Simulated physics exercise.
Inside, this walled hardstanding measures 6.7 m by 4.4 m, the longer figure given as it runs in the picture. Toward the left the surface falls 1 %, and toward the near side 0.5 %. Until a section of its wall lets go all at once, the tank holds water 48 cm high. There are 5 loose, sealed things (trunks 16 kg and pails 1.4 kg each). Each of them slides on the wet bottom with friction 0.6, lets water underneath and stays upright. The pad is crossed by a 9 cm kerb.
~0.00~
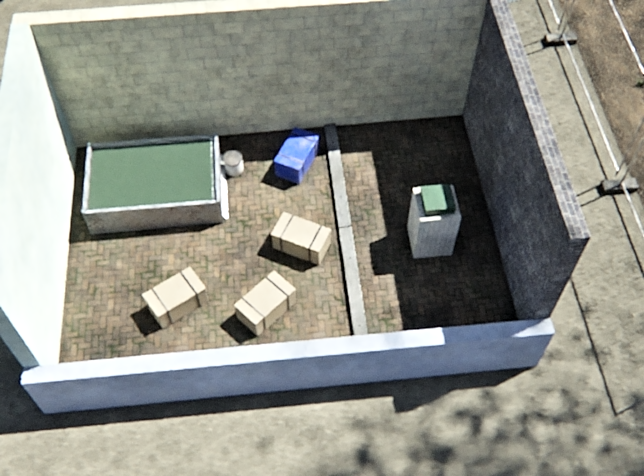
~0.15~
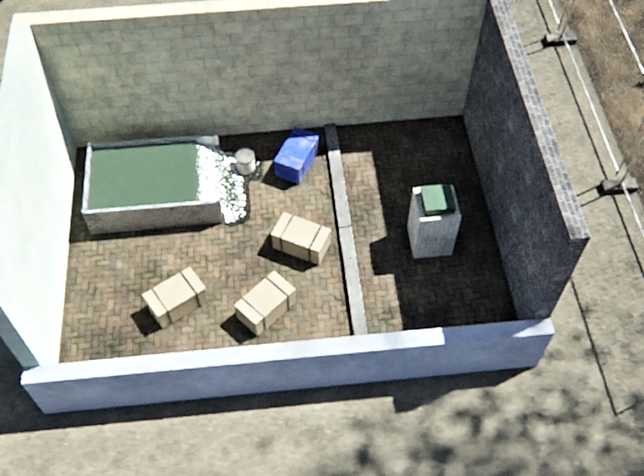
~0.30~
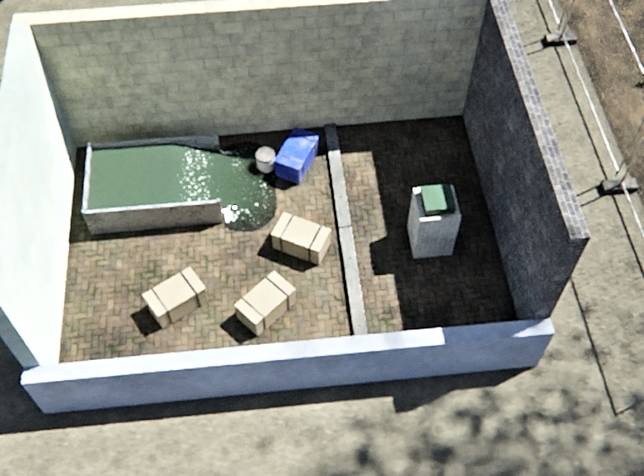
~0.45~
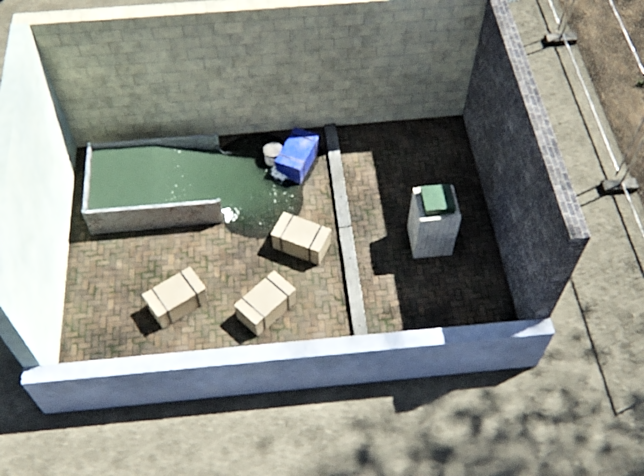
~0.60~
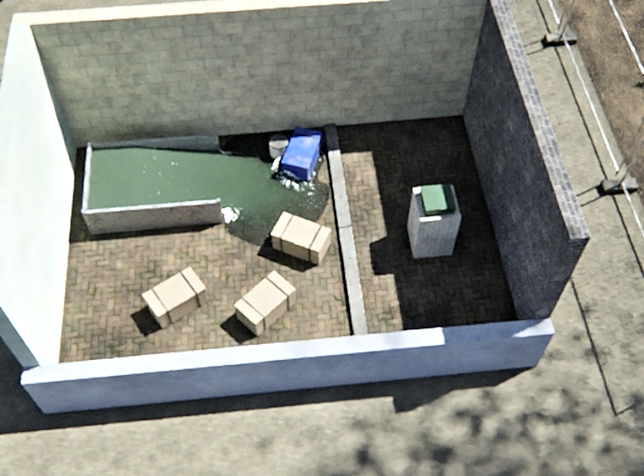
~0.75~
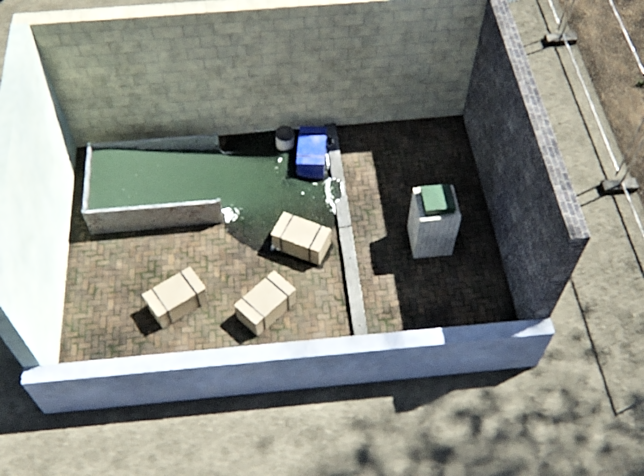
The footage shows green water pouring from the open right end of a tank and spreading across a walled paved yard, shifting a small pail to the right, then nudging and turning a blue trunk beside the low kerb.
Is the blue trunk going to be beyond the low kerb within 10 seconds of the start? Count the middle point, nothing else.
Note, blue trunk gets over in time.
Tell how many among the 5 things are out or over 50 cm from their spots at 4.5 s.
3 in all.
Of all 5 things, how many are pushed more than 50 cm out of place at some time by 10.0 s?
By my tally, 4.
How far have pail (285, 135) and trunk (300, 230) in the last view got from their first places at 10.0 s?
The first is 350 cm from its start, the second 300 cm.
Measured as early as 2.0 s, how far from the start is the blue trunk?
Roughly 50 centimetres by that point.
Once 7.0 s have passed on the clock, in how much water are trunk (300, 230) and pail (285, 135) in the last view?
About 5 and 3 cm.
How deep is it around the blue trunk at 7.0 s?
Depth: About 6 cm.
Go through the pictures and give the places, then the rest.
The blue trunk at (297, 148) rests on the ground; 2.6 m2 under water; 0 of 5 have shifted, in the first picture.
The blue trunk at (297, 148) rests on the ground; 3.2 m2 under water; 1 of 5 have shifted, in the second picture.
The blue trunk at (297, 148) rests on the ground; 4.0 m2 under water; 1 of 5 have shifted, in the third picture.
The blue trunk at (297, 148) rests on the ground; water covers 4.8 m2; 1 of 5 have shifted, in the fourth picture.
The blue trunk at (302, 147), on the bottom, 9 cm from its start; 5.6 m2 under water; 2 of 5 have shifted, in the fifth picture.
The blue trunk at (312, 145) rests on the ground, 25 cm from its start; 6.3 m2 under water; 2 of 5 have shifted, in the sixth picture.
After 2.0 s the blue trunk is near (330, 146), 0.5 m from its start, aground; 1 of 5 are over the mark; 1 afloat.
After 4.5 s the blue trunk is near (407, 159), 1.8 m from its start, afloat; 2 of 5 are over the mark; 3 afloat.
After 7.0 s the blue trunk is near (367, 161), 1.2 m from its start, afloat; 2 of 5 are over the mark; 3 afloat.
After 10.0 s the blue trunk is near (377, 162), 1.3 m from its start, afloat; 2 of 5 are over the mark; 5 afloat.
